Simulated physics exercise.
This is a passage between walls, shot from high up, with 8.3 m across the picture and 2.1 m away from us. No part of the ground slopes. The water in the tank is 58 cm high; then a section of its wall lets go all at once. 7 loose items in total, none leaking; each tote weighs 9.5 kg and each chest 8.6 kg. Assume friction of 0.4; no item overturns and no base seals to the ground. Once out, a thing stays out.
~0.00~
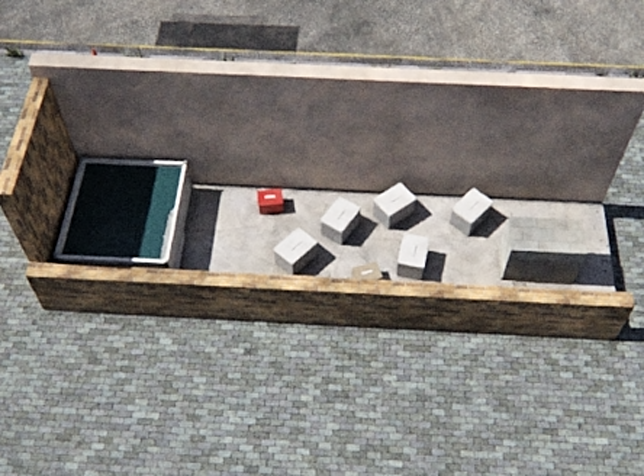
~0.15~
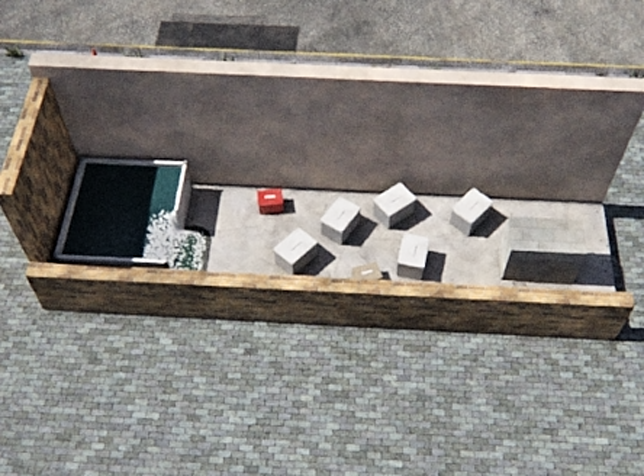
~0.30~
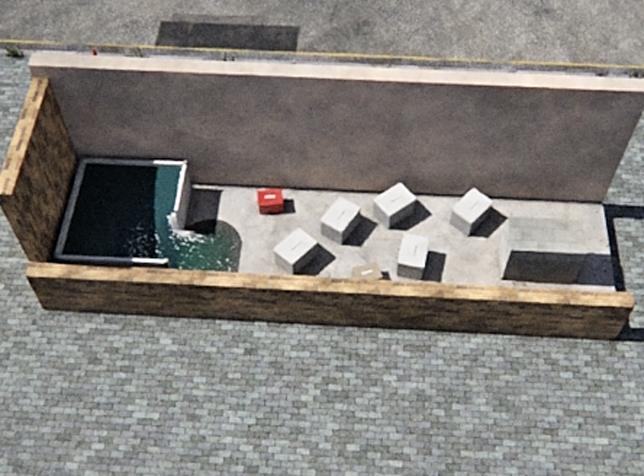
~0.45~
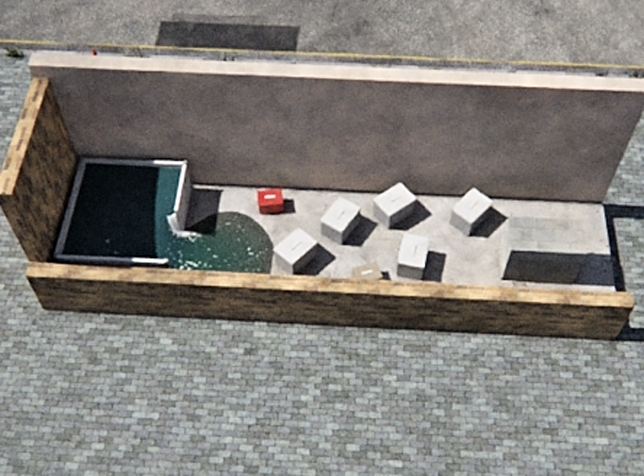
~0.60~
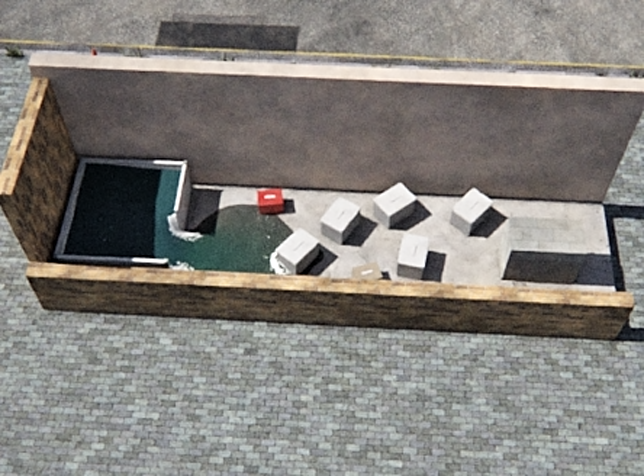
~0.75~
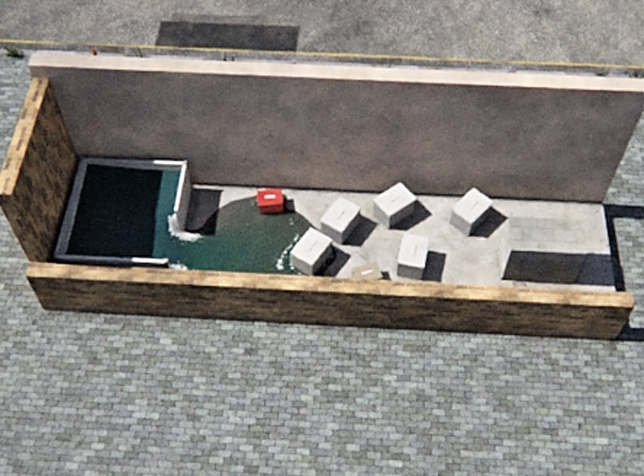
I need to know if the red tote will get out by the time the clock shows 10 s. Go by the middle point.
It fails to clear the passage in time.
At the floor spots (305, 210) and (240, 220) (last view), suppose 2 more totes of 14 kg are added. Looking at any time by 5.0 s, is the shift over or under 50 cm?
Result, in sequence: Not exceeded; not exceeded.
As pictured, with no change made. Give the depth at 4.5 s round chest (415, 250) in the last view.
About 11 cm.
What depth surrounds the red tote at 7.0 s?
Depth approx. 4 cm.
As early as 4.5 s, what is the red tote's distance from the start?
Displacement by then near 20 cm.
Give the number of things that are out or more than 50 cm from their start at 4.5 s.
6 in all.
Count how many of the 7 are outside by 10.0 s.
That would be 6.
After 2.0 s the red tote is near (272, 194), 0.1 m from its start, aground; 0 of 7 are out; 2 afloat.
After 4.5 s the red tote is near (275, 190), 0.2 m from its start, aground; 3 of 7 are out; 3 afloat.
After 7.0 s the red tote is near (275, 190), 0.2 m from its start, aground; 4 of 7 are out; 2 afloat.
After 10.0 s the red tote is near (275, 190), 0.2 m from its start, aground; 6 of 7 are out; 0 afloat.
